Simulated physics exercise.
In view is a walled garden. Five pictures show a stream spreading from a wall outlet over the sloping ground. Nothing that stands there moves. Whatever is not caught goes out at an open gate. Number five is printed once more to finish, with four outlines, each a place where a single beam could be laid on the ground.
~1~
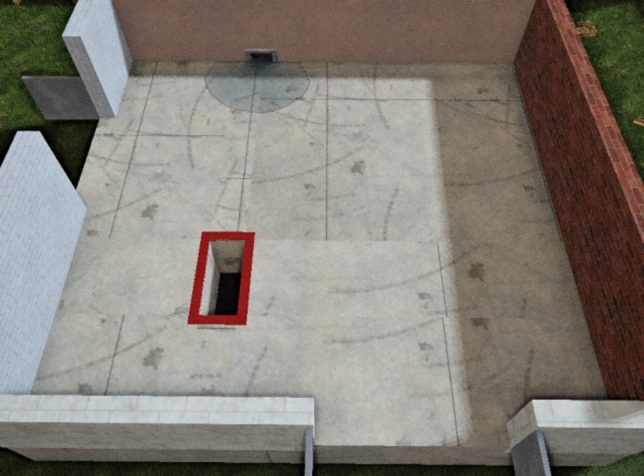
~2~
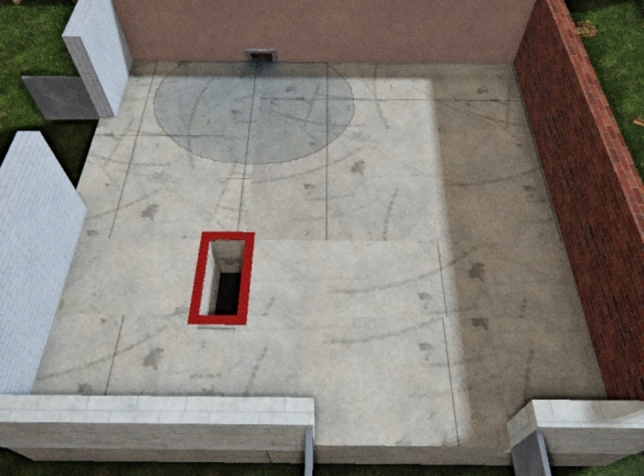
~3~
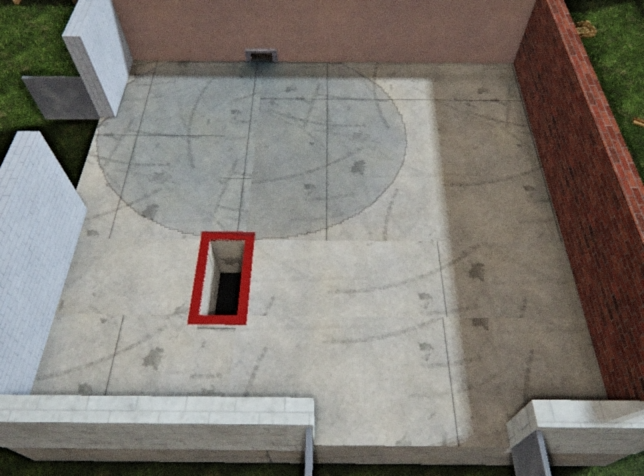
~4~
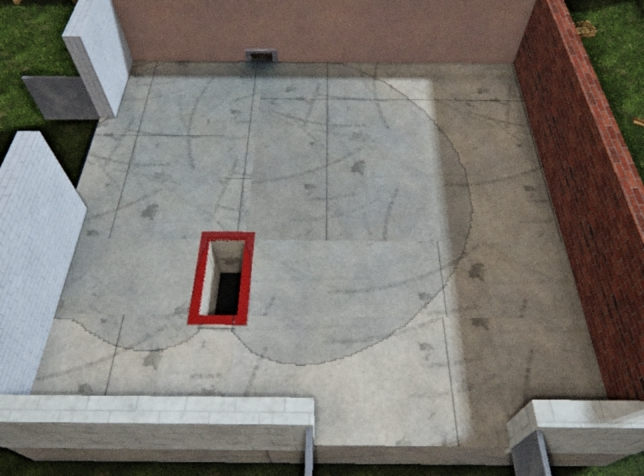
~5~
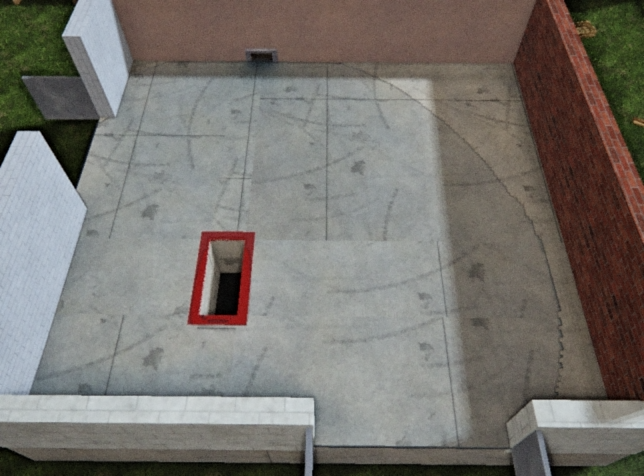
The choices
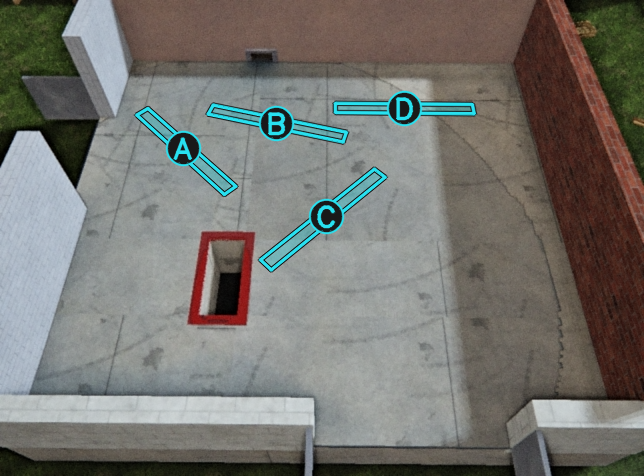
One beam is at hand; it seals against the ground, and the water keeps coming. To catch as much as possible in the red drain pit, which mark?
Choose C.
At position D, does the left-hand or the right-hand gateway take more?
The right gate.
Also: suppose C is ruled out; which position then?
Here it is position D.
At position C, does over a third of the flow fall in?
Yes.
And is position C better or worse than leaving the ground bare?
Position C is better.
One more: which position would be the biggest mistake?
The answer is B.
In cyan, A from (142, 111) to (230, 190); B from (210, 109) to (344, 137); C from (265, 264) to (379, 173); D from (335, 107) to (473, 109).
With A, about 13 % of the stream goes into the red drain pit, about 87 % out by the gates.
With B, about 7 % of the stream goes into the red drain pit, about 93 % out by the gates.
With C, about 43 % of the stream goes into the red drain pit, about 57 % out by the gates.
With D, about 26 % of the stream goes into the red drain pit, about 74 % out by the gates.
